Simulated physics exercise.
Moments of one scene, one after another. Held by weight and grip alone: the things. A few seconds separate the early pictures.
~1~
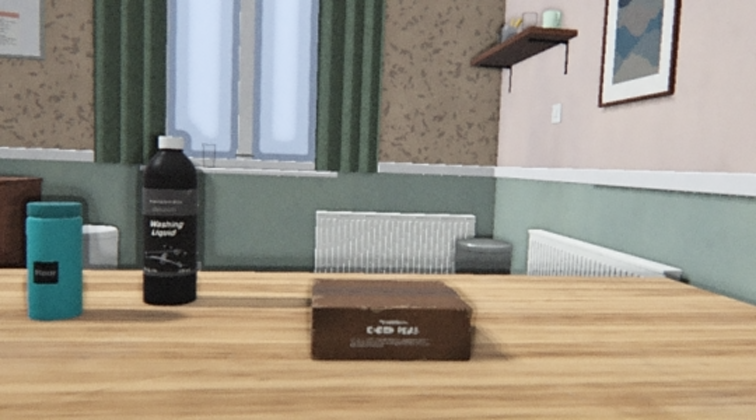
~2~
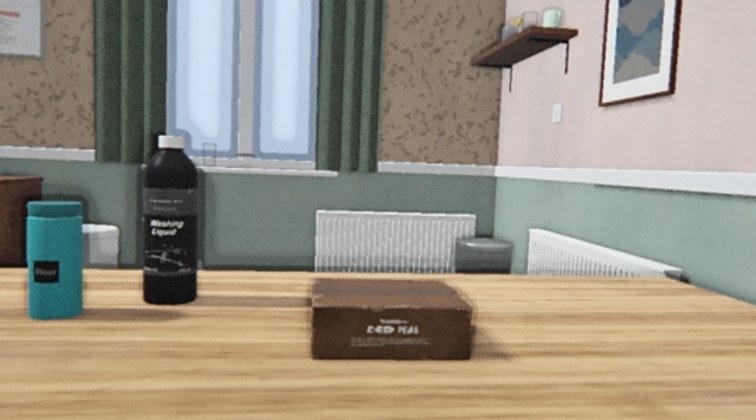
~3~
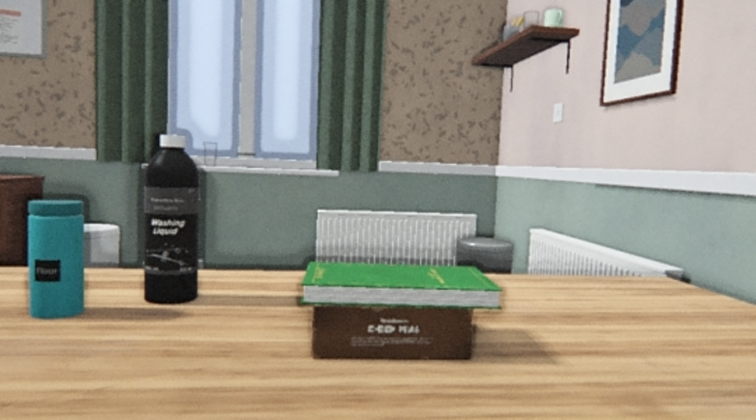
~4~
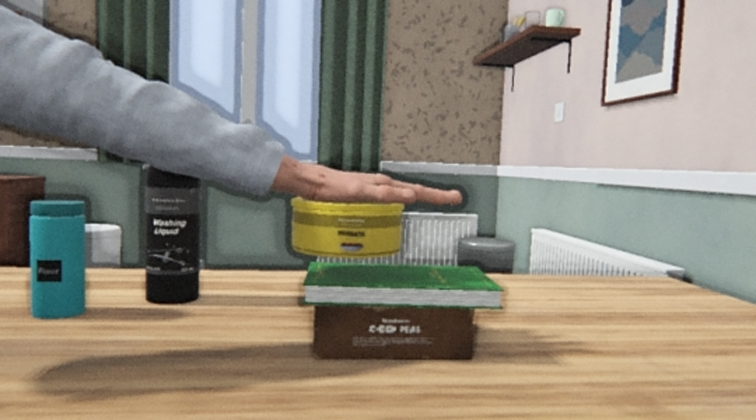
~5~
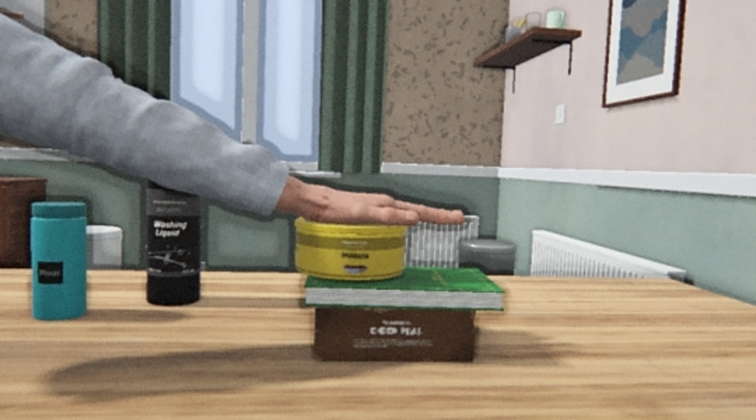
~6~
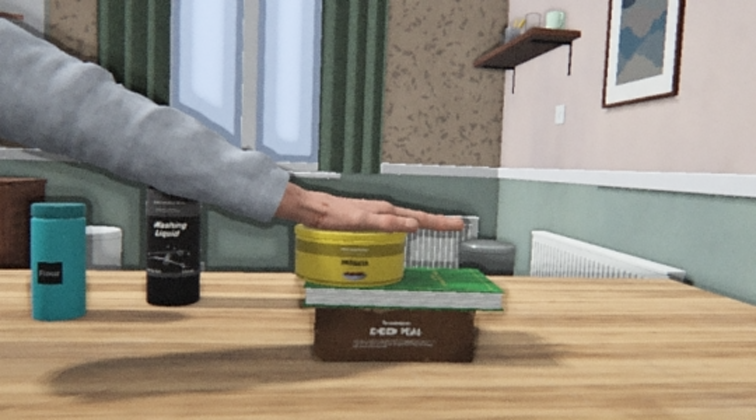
A hand in a grey sleeve lowering a yellow tub onto a green book that appeared on top of a brown box.
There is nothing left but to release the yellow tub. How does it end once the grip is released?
It ends with the pile still standing.
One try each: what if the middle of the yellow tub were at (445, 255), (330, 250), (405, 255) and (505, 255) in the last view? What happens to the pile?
Outcomes in order: No collapse, no collapse, no collapse, a collapse.
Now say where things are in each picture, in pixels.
In the first frame, the last thing is not in view yet; brown box (385, 317).
In the second frame, the last thing is not in view yet; turquoise jar (56, 259).
In the third frame, the last thing is not in view yet; brown box (386, 315).
The fourth frame shows on its way; yellow tub (347, 225); turquoise jar (59, 258).
The fifth frame shows on its way; yellow tub (351, 246); brown box (388, 317).
The sixth frame shows in place under the hand; yellow tub (350, 252); turquoise jar (59, 260).
Then, 0.30 s after the last picture, nothing has stirred.
Then, 0.60 s after the last picture, yellow tub resting near (350, 252).
Then, 0.90 s after the last picture, yellow tub resting near (350, 253).
At rest, all 5 in place. Seen from the same camera at the end, yellow tub near (350, 253). The pile stays up.
